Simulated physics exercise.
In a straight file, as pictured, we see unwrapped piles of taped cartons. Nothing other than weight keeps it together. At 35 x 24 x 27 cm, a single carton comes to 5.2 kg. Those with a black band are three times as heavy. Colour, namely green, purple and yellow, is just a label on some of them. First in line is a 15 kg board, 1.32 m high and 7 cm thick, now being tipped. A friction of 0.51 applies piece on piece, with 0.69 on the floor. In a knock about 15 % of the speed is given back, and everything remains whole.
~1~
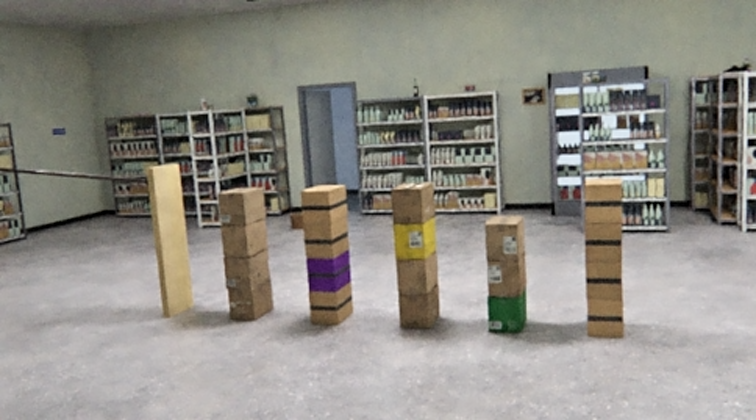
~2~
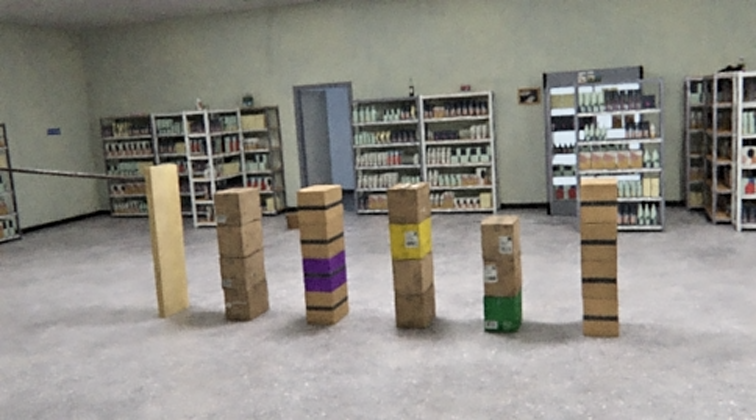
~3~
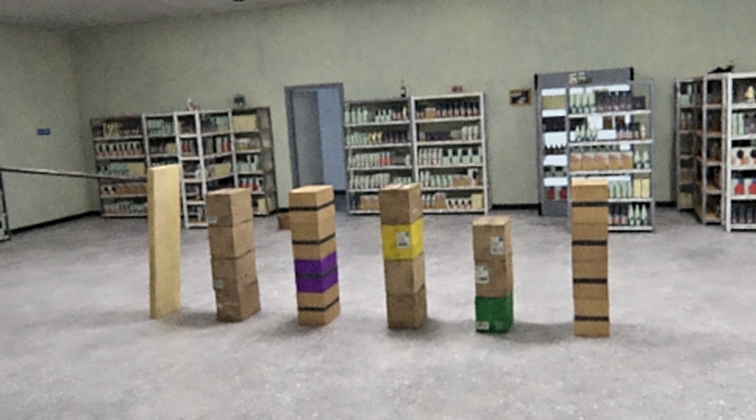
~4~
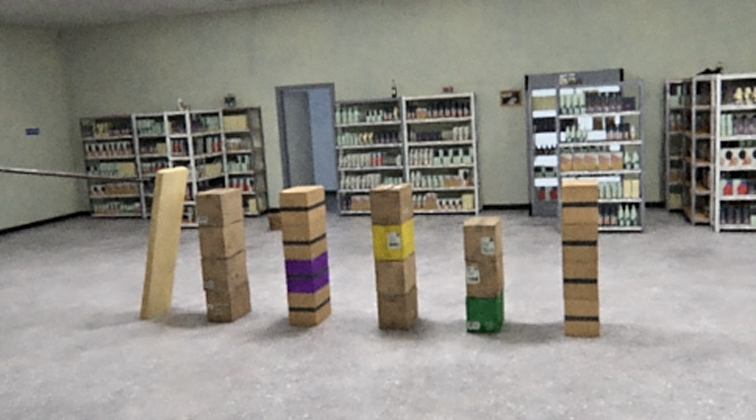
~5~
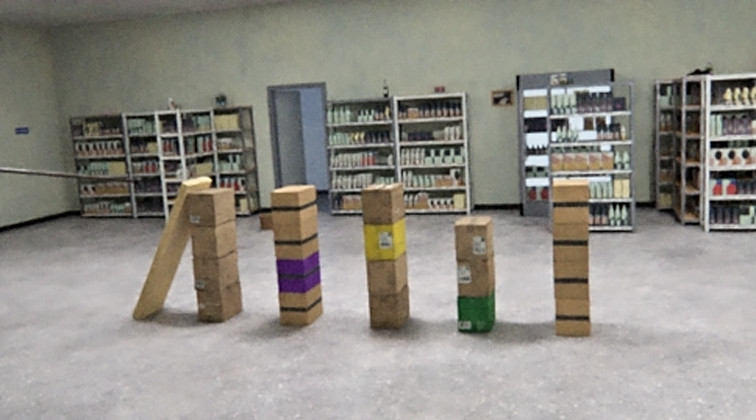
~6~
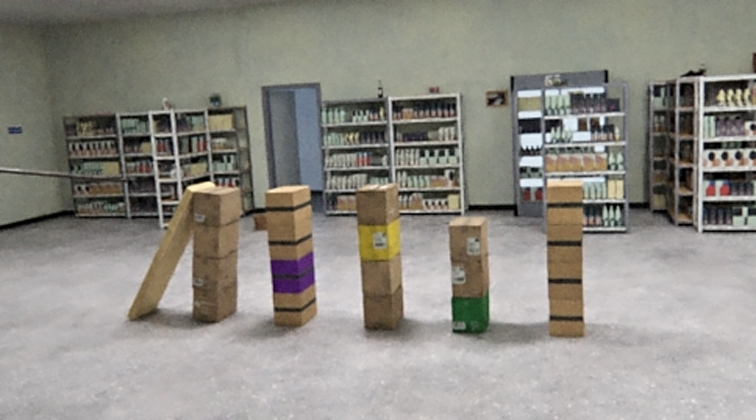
A long pole from the left pushed the pale board at the head of a row of stacked boxes, and the board tipped rightward until it leaned against the first brown stack.
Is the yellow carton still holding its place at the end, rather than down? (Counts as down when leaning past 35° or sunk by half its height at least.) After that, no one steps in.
Oh, that one doesn't make it.
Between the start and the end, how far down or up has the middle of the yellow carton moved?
Lower, by roughly 25 cm.
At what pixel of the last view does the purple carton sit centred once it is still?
Roughly at (359, 307).
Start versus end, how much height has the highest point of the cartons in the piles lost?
Around 0 centimetres.
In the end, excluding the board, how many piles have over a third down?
The total is 3.
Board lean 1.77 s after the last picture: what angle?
Around 75 degrees.
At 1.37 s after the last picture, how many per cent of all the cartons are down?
By then, 35 per cent.
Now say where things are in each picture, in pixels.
In the first frame (we follow the side turned to the camera; the camera pans a little), pole end (148, 182) 8 cm short, board 0° from upright; yellow carton (409, 242); purple carton (321, 275); green carton (504, 315); no other piece has moved.
Pole end 20 mm in, board 1° from upright; yellow carton (405, 242), in the second frame.
Pole end 12 cm in, board 7° from upright; yellow carton (396, 243); no other piece has moved, in the third frame.
Pole end (145, 182) 13 cm in, stopped, board 15° from upright; yellow carton (387, 243); no other piece has moved, in the fourth frame.
Pole end (136, 182) 13 cm in, stopped, board 29° from upright; yellow carton (379, 243); no other piece has moved, in the fifth frame.
Pole end (129, 182) 13 cm in, stopped, board 33° from upright; yellow carton (373, 243); purple carton (285, 277); green carton (467, 315); steepest lean 7°, the carton at (207, 209); 4 stirred so far, in the sixth frame.
Then, 0.59 s on from the sixth picture, board 57° from upright; 3 of the 19 cartons down; yellow carton unmoved.
Then, 1.37 s on from the sixth picture, board 72° from upright; 7 of the 19 cartons down; yellow carton tipped 11°; purple carton tipped 39°.
Then, 1.77 s on from the sixth picture, board 75° from upright; 12 of the 19 cartons down; yellow carton tipped 7°, 18 cm lower; purple carton on its side.
Finally, board 73° from upright; 12 of the 19 cartons down; yellow carton tipped 43°, 26 cm lower; purple carton on its side; green carton tipped 24°. Seen by the last camera, middles, yellow carton near (463, 272), purple carton near (359, 307).
